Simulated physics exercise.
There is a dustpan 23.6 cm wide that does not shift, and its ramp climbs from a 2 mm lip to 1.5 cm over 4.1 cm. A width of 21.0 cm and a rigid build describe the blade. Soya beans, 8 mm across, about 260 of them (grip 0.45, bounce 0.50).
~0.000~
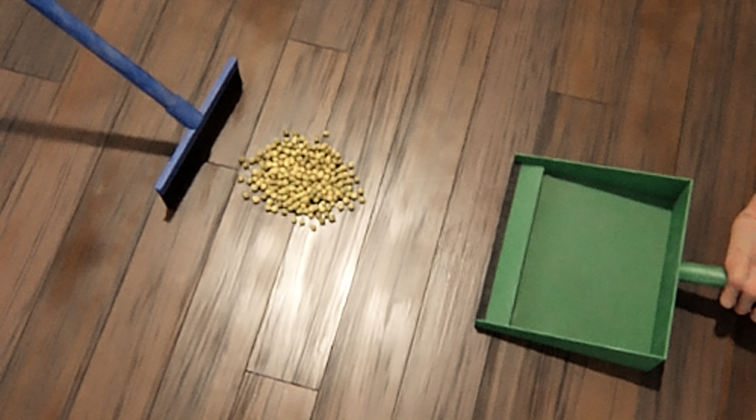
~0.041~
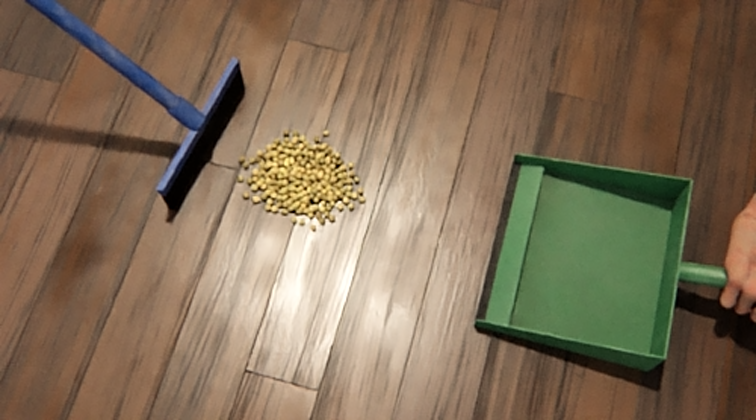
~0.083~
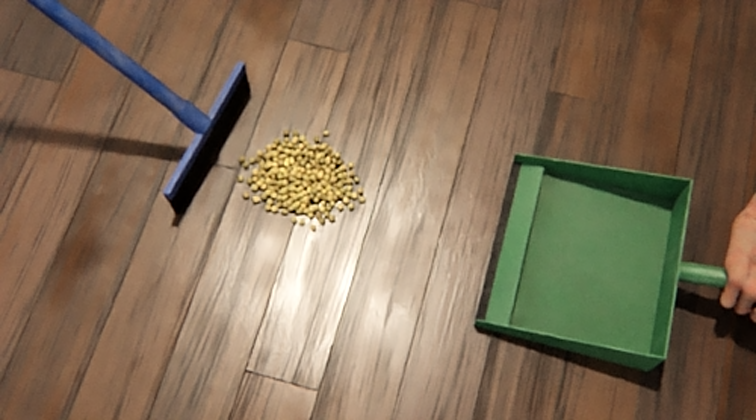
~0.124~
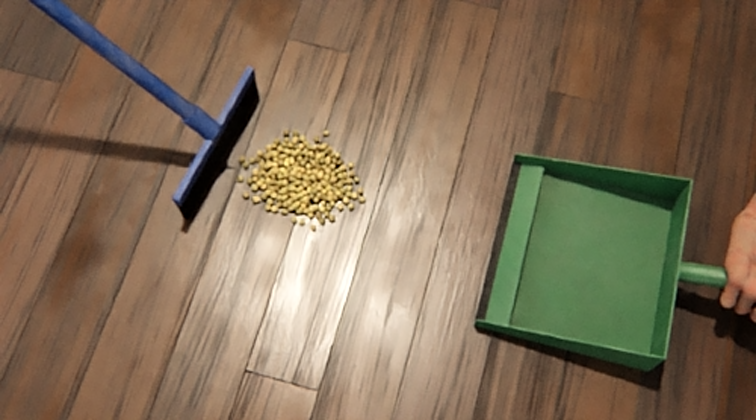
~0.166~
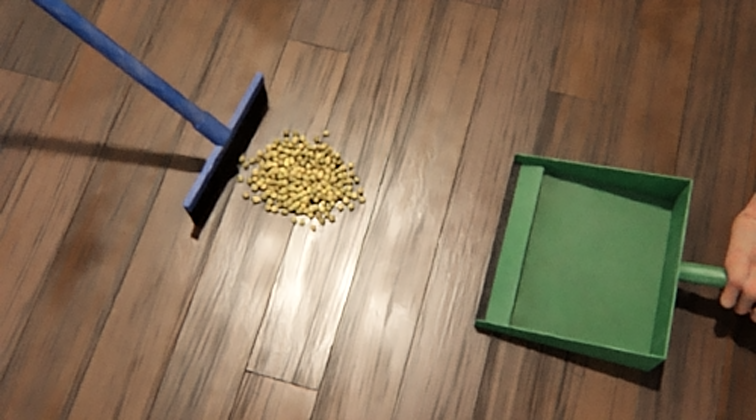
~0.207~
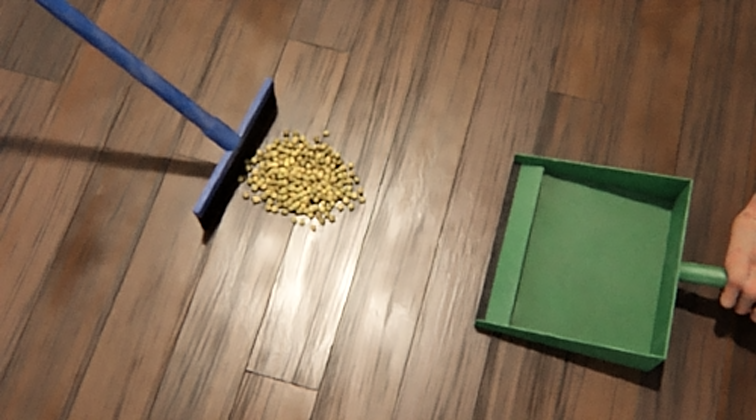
A hand holds a green dustpan still while a blue broom slides right to yellowish beans.
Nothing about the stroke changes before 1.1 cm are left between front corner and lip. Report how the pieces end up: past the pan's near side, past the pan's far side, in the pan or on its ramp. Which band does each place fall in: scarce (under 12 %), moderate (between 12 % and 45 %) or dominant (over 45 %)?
Outcome: Near side: A middling share. Far side: A small share. Pan: A middling share.
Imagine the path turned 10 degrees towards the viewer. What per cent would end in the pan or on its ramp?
Then about 10 per cent.
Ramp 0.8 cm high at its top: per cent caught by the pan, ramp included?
About 30 %.
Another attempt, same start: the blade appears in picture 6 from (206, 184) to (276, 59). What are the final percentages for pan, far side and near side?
You'd see pan at 0, far at 20 and near at 0.
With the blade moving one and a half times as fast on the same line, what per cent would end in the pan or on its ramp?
It would come to roughly 30 percent.
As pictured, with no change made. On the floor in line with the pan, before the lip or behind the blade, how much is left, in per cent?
Share there: Around 50 percent.
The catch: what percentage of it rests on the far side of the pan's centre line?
Roughly 10 per cent.
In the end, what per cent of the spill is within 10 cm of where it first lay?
Roughly 5 in a hundred.
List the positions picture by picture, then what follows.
In the first picture, blade from (161, 190) to (234, 64), moved 0.0 cm, 0 of the pieces shifted so far; middle of the pieces at (304, 176); pan at (592, 265).
In the second picture, blade from (163, 191) to (236, 66), moved 0.3 cm, 0 of the pieces shifted so far; middle of the pieces at (304, 176).
In the third picture, blade from (169, 195) to (242, 69), moved 1.3 cm, 0 of the pieces shifted so far; middle of the pieces at (304, 176).
In the fourth picture, blade from (179, 201) to (251, 74), moved 2.8 cm, 0 of the pieces shifted so far; middle of the pieces at (304, 176).
In the fifth picture, blade from (189, 207) to (260, 79), moved 4.4 cm, 0 of the pieces shifted so far; middle of the pieces at (304, 176).
In the sixth picture, blade from (199, 213) to (270, 85), moved 5.9 cm, 2 of the pieces shifted so far; middle of the pieces at (304, 176); pan at (592, 265). Its pace works out near 0.38 m/s, heading 17 degrees towards the viewer's side.
After 0.64 s, middle of the blade 20 cm from the lip; 0 % over the lip, far side 5 %, near side 0 %.
After 0.92 s, middle of the blade 10 cm from the lip; 0 % over the lip, far side 5 %, near side 5 %.
After 1.31 s, middle of the blade 3 cm from the lip; 25 % over the lip, far side 5 %, near side 20 %.
By 1.9 s all is still; near side 20 %, far side 5 %, pan 25 %, in front of the lip or behind the blade 50 %.
